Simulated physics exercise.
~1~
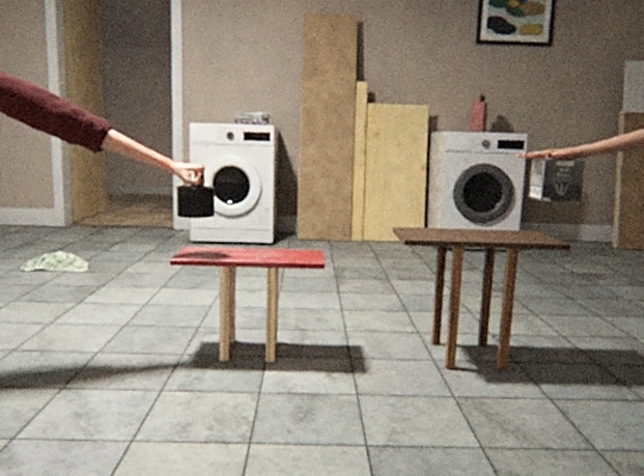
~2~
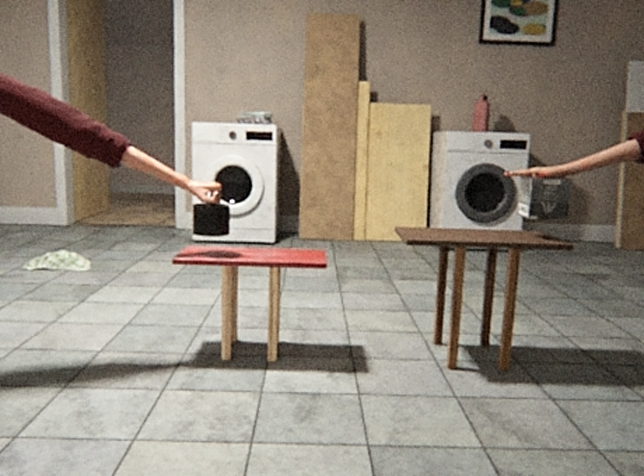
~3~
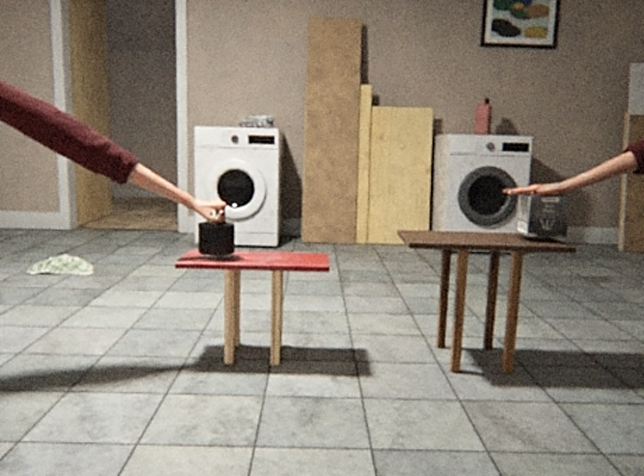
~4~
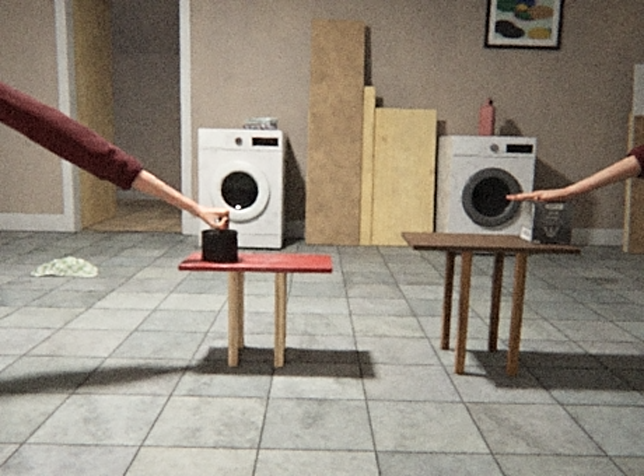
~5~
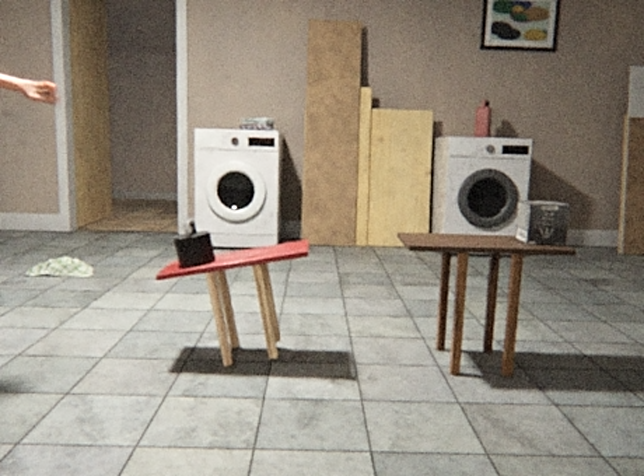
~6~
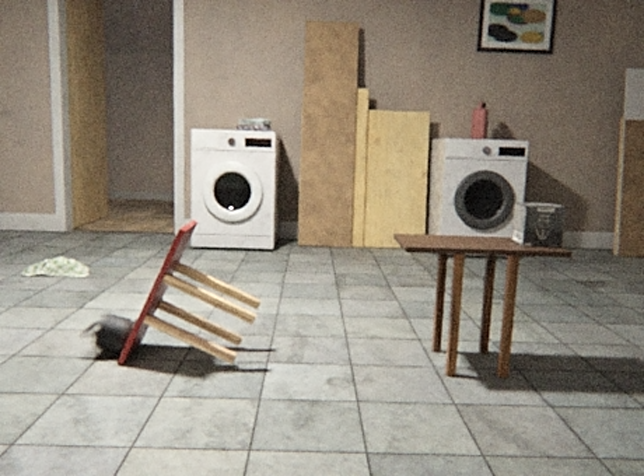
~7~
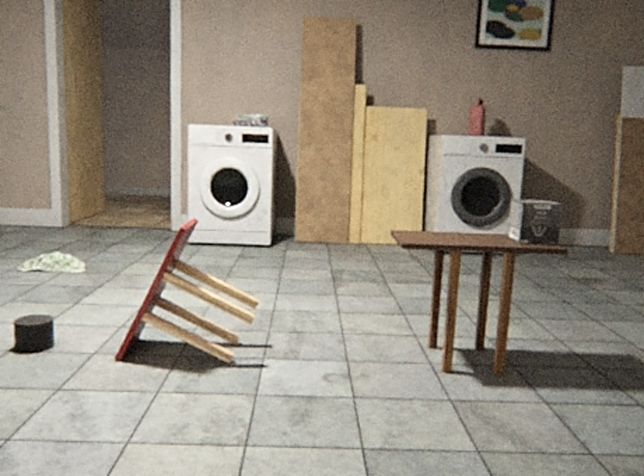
In this clip, two hands lower a black cylinder onto the left side of a red-topped trestle and a box onto the right side of a brown plant stand, then withdraw; the trestle tips over to the left, spilling the cylinder onto the floor, while the stand stays upright holding its box.
